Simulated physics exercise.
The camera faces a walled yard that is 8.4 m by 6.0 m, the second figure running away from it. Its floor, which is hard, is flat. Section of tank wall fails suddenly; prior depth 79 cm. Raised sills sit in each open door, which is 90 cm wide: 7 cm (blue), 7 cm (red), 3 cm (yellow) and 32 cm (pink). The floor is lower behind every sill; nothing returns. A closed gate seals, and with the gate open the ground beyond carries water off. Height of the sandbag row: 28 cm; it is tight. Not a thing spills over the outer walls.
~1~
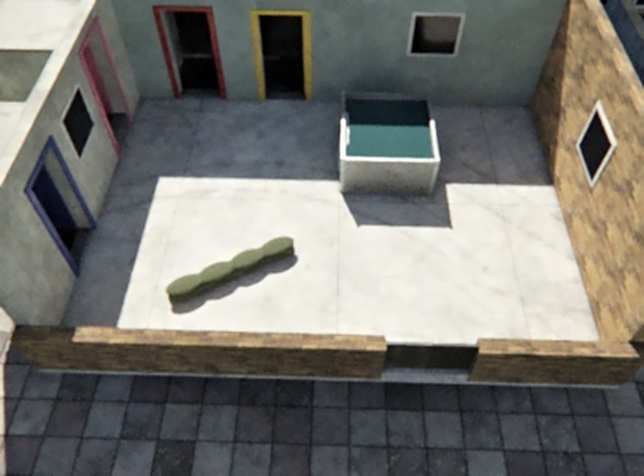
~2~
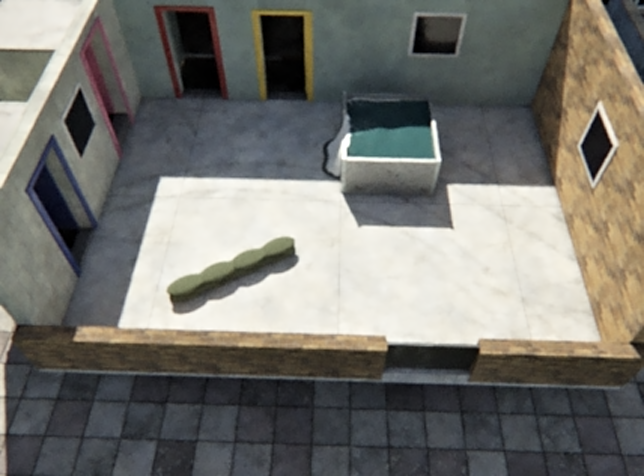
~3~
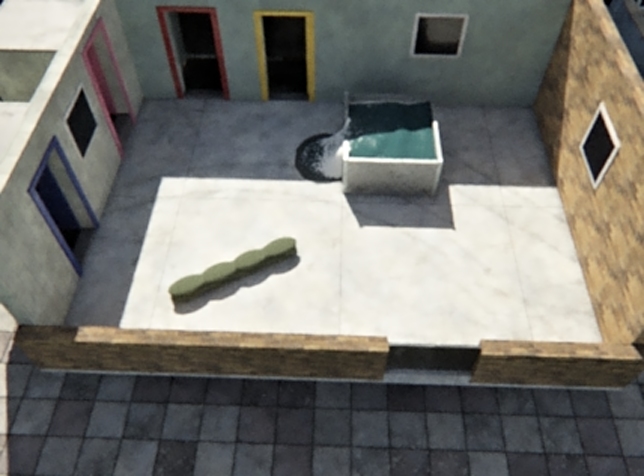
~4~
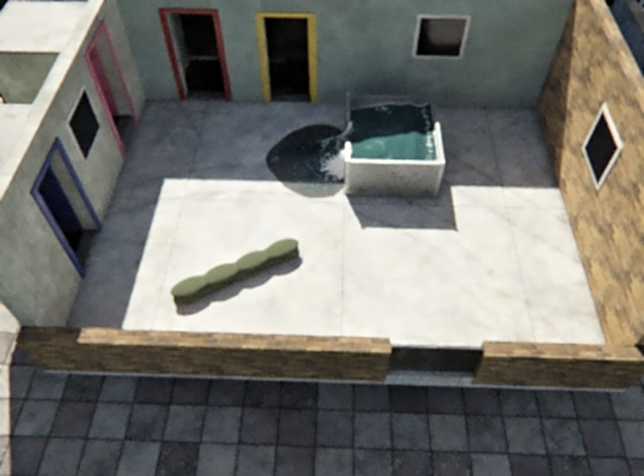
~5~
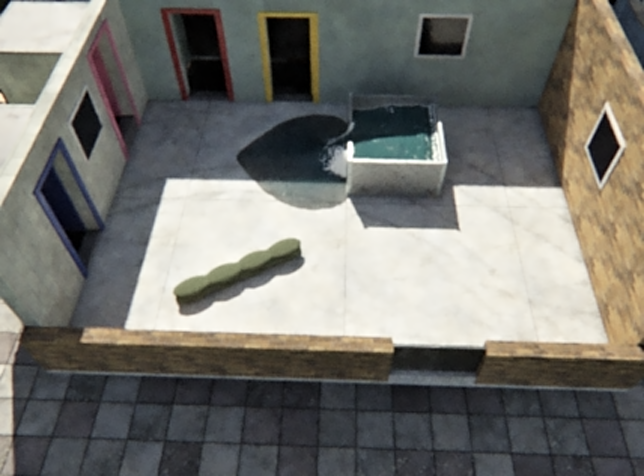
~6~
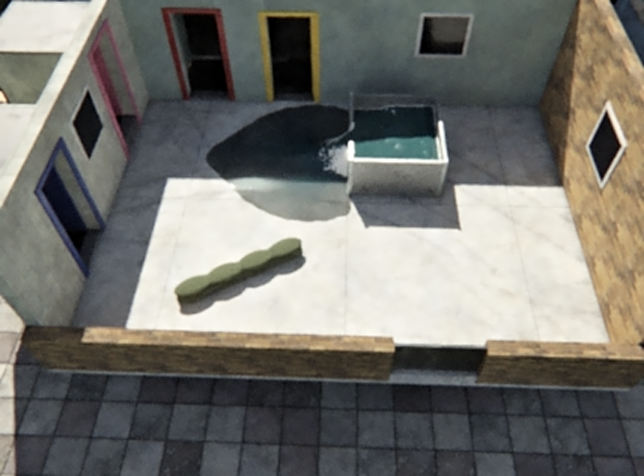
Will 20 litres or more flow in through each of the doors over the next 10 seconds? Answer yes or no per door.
Blue door: Yes, red door: Yes, yellow door: Yes, pink door: No.
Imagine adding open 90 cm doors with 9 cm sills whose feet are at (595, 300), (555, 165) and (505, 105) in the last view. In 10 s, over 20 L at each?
In turn: Short of it, short of it, short of it.
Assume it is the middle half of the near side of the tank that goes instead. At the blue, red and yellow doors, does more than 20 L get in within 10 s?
In that case, blue door: Less than that, red door: Less than that, yellow door: Less than that.
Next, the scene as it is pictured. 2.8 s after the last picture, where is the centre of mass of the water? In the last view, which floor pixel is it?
Close to (262, 172) in the last picture.
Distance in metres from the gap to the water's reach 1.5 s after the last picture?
About 5.4 m out.
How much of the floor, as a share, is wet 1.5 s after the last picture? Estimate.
Some 40 per cent of it.
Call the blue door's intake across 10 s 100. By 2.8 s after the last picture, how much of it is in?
About 45%.
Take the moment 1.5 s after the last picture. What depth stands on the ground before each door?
Door by door, in cm: Blue reads 15, red reads 11, yellow reads 5, pink reads 21.
Then, 0.7 s after the last picture water covers 30 % of the floor and is deepest (41 cm) near (346, 158); blue door not reached, red door 11 cm at the sill, 0 L in, yellow door 6 cm at the sill, 6 L in, pink door 16 cm at the sill, 0 L in.
Then, 1.5 s after the last picture water covers 40 % of the floor and is deepest (36 cm) near (157, 102); blue door 15 cm at the sill, 2 L in, red door 11 cm at the sill, 7 L in, yellow door 5 cm at the sill, 28 L in, pink door 21 cm at the sill, 0 L in.
Then, 2.8 s after the last picture water covers 40 % of the floor and is deepest (24 cm) near (62, 349); blue door 9 cm at the sill, 23 L in, red door 14 cm at the sill, 18 L in, yellow door 5 cm at the sill, 41 L in, pink door 18 cm at the sill, 0 L in.
Then, 5.3 s after the last picture water covers 50 % of the floor and is deepest (18 cm) near (62, 349); blue door 8 cm at the sill, 31 L in, red door 9 cm at the sill, 66 L in, yellow door 5 cm at the sill, 51 L in, pink door 10 cm at the sill, 0 L in.
Then, 9.3 s after the last picture water covers 85 % of the floor and is deepest (10 cm) near (106, 223); blue door 9 cm at the sill, 49 L in, red door 6 cm at the sill, 74 L in, yellow door 5 cm at the sill, 67 L in, pink door 6 cm at the sill, 0 L in.
